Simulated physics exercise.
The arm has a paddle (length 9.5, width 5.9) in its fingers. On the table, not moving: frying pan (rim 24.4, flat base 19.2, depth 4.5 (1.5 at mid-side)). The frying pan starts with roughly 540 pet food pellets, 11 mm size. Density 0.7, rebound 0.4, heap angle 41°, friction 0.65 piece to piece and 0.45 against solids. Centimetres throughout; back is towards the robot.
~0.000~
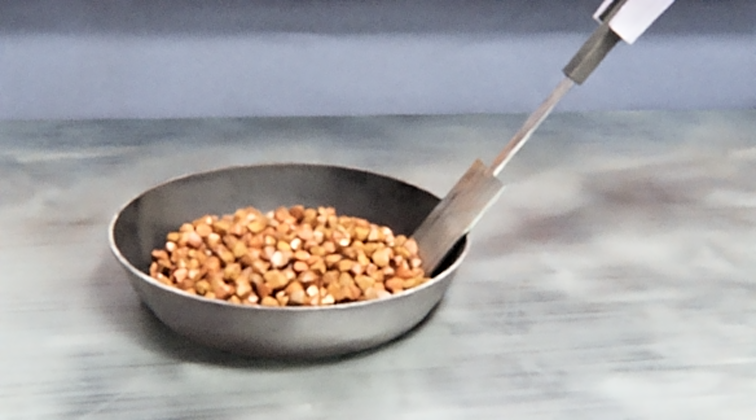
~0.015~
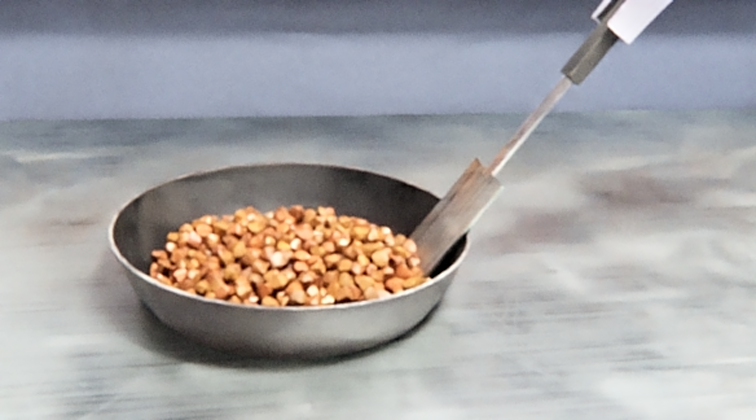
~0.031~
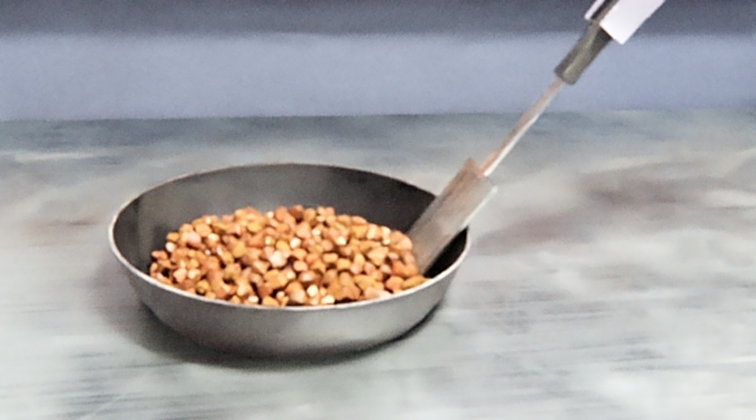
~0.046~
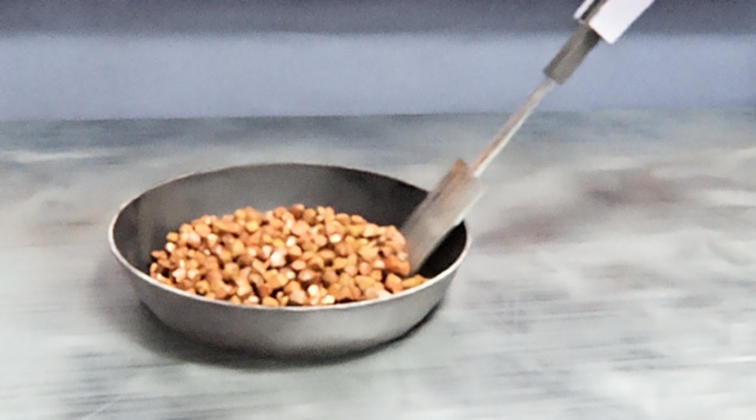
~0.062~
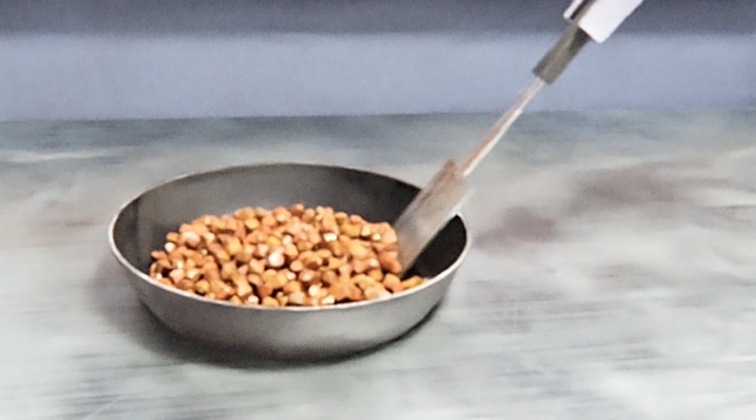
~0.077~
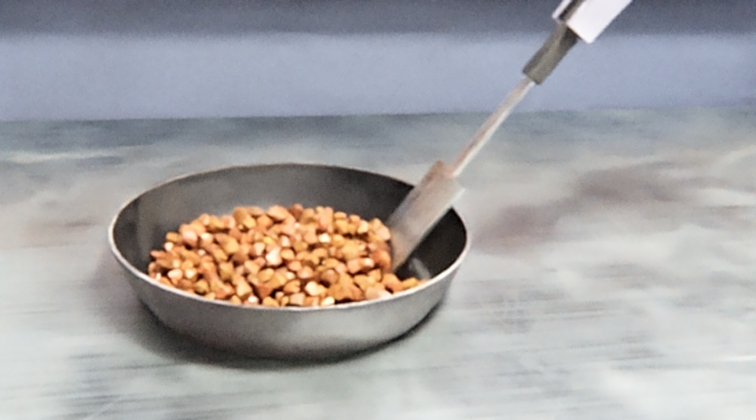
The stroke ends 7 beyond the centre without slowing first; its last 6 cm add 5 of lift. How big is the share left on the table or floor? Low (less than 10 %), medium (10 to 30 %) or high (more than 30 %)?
Answer: Low; less than 10 % of the pet food pellets finish on the table or floor.
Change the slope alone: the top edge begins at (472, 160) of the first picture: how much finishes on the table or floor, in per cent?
About 5 per cent.
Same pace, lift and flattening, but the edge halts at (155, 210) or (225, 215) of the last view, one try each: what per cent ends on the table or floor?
Some 15 and 0 per cent.
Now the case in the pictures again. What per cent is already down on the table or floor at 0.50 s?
Roughly 5 per cent.
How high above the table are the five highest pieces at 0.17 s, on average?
Some 5 cm.
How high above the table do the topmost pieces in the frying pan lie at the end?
Some 6.0 cm.
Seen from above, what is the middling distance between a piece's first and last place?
About 2 cm.
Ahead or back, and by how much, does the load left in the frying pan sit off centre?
Roughly 3.0 cm ahead.
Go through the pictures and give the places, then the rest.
The first frame shows the paddle top edge at (492, 172), sloping 53°; upper third of the load around (294, 252), from x 155 to 430, top at y 215; 536 in the frying pan.
The second frame shows the paddle top edge at (490, 172), sloping 53°; upper third of the load around (294, 252), from x 155 to 425, top at y 215.
The third frame shows the paddle top edge at (484, 172), sloping 53°; upper third of the load around (298, 251), from x 155 to 425, top at y 215.
The fourth frame shows the paddle top edge at (473, 172), sloping 53°; upper third of the load around (298, 248), from x 155 to 425, top at y 215.
The fifth frame shows the paddle top edge at (462, 172), sloping 53°; upper third of the load around (292, 248), from x 155 to 425, top at y 210.
The sixth frame shows the paddle top edge at (452, 173), sloping 53°; upper third of the load around (288, 247), from x 155 to 425, top at y 210; 536 in the frying pan.
After 0.17 s, sloping 53°, highest piece 5 above the table; 536 in the frying pan.
After 0.26 s, sloping 53°, highest piece 7 above the table; 536 in the frying pan.
After 0.50 s, sloping 53°, highest piece 6 above the table; 514 in the frying pan, 20 on the table or floor, 2 on the blade or in flight.
After 1.55 s, sloping 53°, highest piece 5 above the table; 513 in the frying pan, 23 on the table or floor.
In the end, 513 in the frying pan, 23 on the table or floor. That is 4 % on the table or floor.
